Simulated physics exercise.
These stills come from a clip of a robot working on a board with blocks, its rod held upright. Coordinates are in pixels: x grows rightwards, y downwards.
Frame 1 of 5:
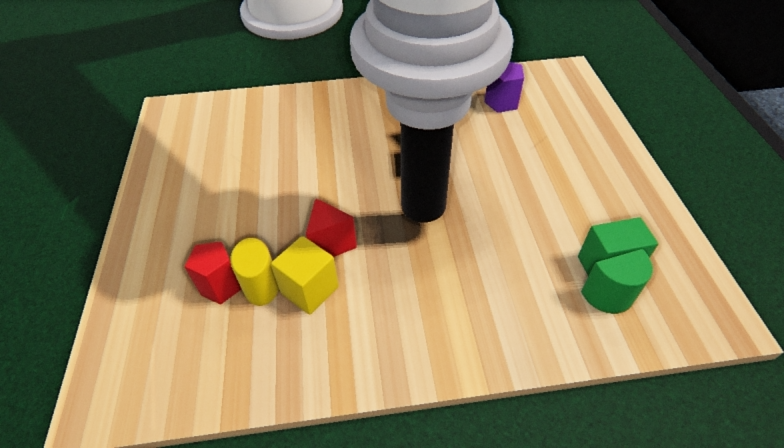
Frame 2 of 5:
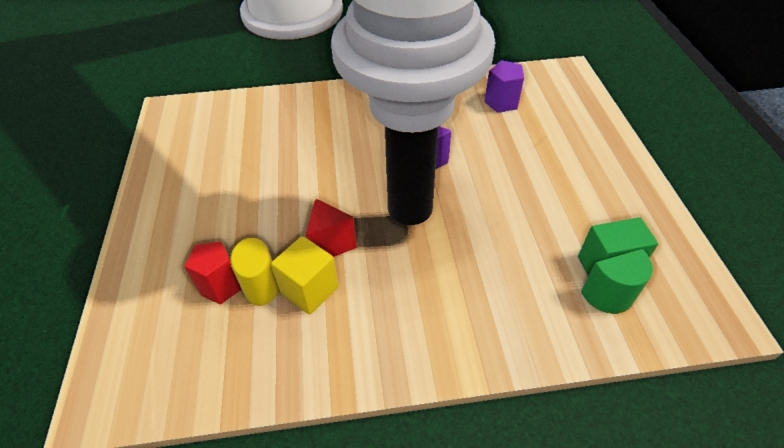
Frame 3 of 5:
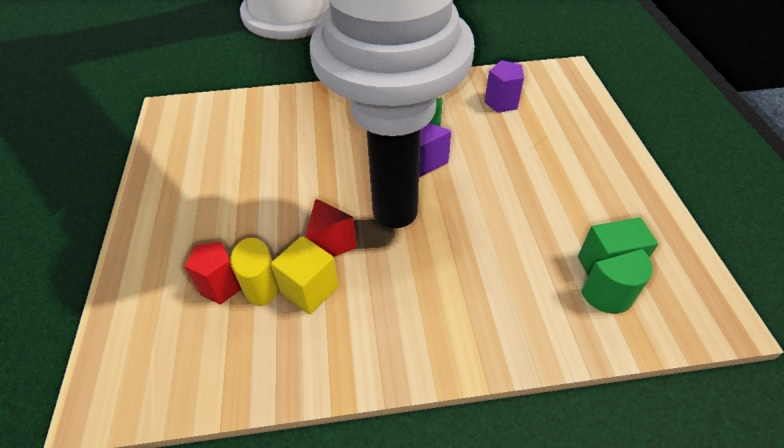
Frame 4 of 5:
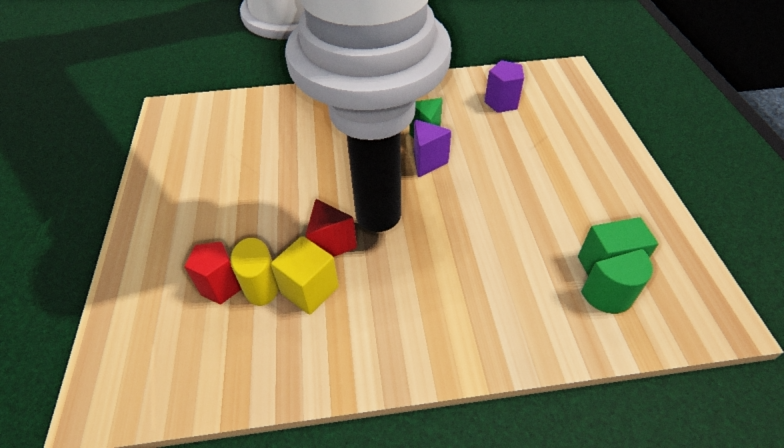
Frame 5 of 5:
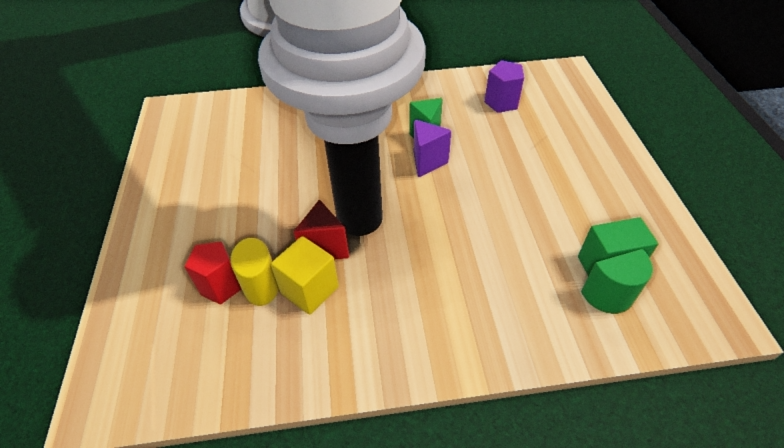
A robot arm moves left across the board and nudges a red block slightly.
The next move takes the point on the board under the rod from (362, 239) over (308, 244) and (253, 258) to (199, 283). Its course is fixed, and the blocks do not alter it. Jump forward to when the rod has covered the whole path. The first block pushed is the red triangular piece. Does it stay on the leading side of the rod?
It rides in front to the end.
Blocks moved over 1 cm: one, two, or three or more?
That's three or more.
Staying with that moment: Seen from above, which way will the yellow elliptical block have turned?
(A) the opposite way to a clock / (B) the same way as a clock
I'll go with A - the opposite way to a clock.
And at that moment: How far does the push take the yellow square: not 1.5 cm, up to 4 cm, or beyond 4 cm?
Offset: Below 1.5 cm.
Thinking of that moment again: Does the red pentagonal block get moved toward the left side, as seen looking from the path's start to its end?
Yes, that is how it ends up.
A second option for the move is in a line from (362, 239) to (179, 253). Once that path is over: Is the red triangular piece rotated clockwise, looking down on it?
No - that is not the case.
The first path, step by step. One third of the way, rod (302, 223); red triangular piece (262, 226).
Two thirds of the way, rod (244, 238); red pentagonal block (187, 271); yellow elliptical block (234, 267), turned 60° anticlockwise; red triangular piece (200, 242).
At the end, rod (188, 264); red pentagonal block (164, 295), turned 20° anticlockwise; yellow elliptical block (230, 270), turned 80° anticlockwise; yellow square in place; red triangular piece (138, 272).
